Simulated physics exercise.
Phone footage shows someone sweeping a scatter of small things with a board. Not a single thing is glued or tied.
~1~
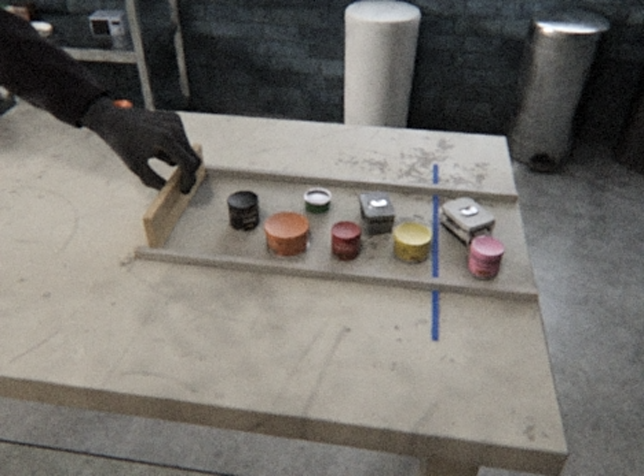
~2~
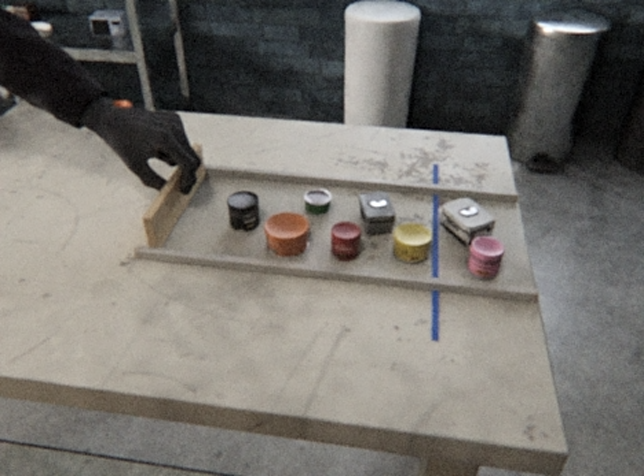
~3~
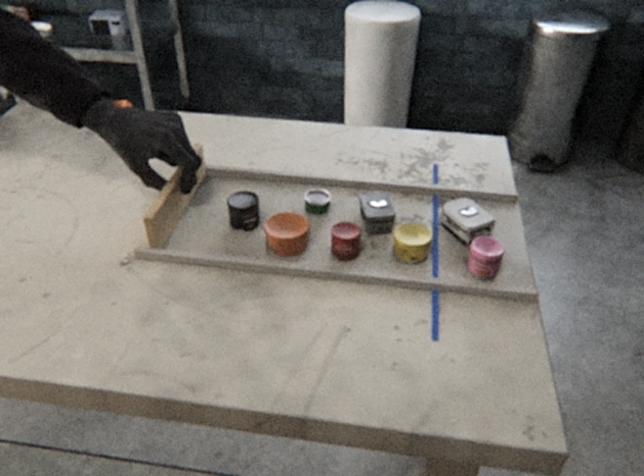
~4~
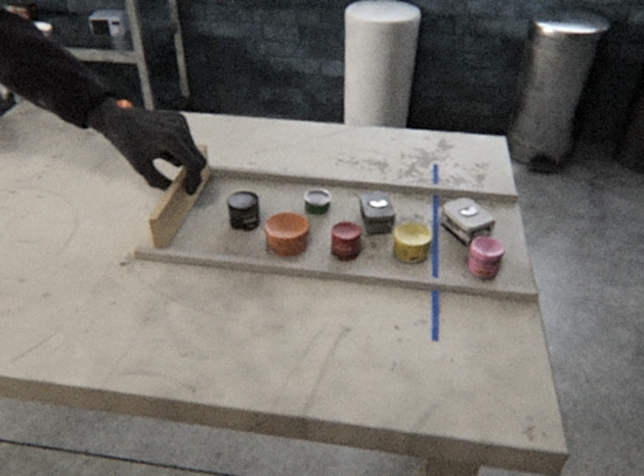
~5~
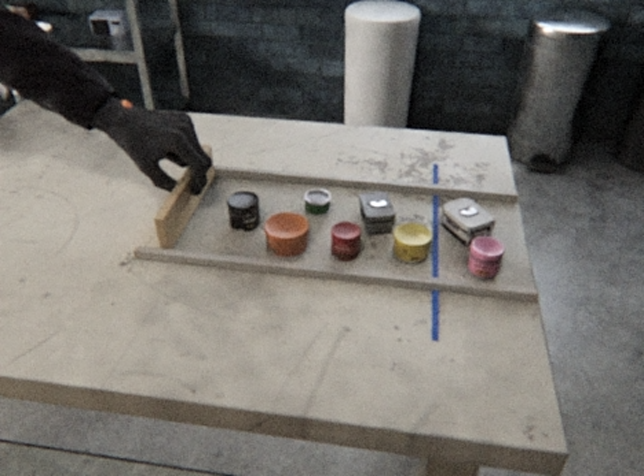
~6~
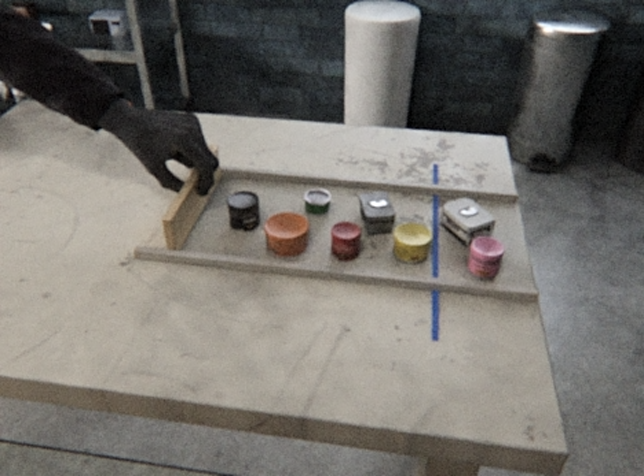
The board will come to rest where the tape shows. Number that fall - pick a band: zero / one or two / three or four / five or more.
Band: Zero.
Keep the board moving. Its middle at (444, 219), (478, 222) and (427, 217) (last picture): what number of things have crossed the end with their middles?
1; 3; 0.
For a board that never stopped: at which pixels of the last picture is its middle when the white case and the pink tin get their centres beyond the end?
When the white case crosses, the middle is near (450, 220); when the pink tin crosses, near (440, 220).
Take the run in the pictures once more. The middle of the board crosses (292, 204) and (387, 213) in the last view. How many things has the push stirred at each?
The count reaches 2 first and 7 second.
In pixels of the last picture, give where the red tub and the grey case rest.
The red tub comes to rest close to (498, 261), while the grey case rests close to (479, 216).
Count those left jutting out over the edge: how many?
The number would be 2.
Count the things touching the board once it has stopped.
3 touch it.
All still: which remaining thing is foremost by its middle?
Answer: The pink tin.
Early on, none off yet; pink tin at rest near (485, 258); white case at rest near (466, 221); yellow pot at rest near (412, 243).
Finally, the number that fall off is zero.
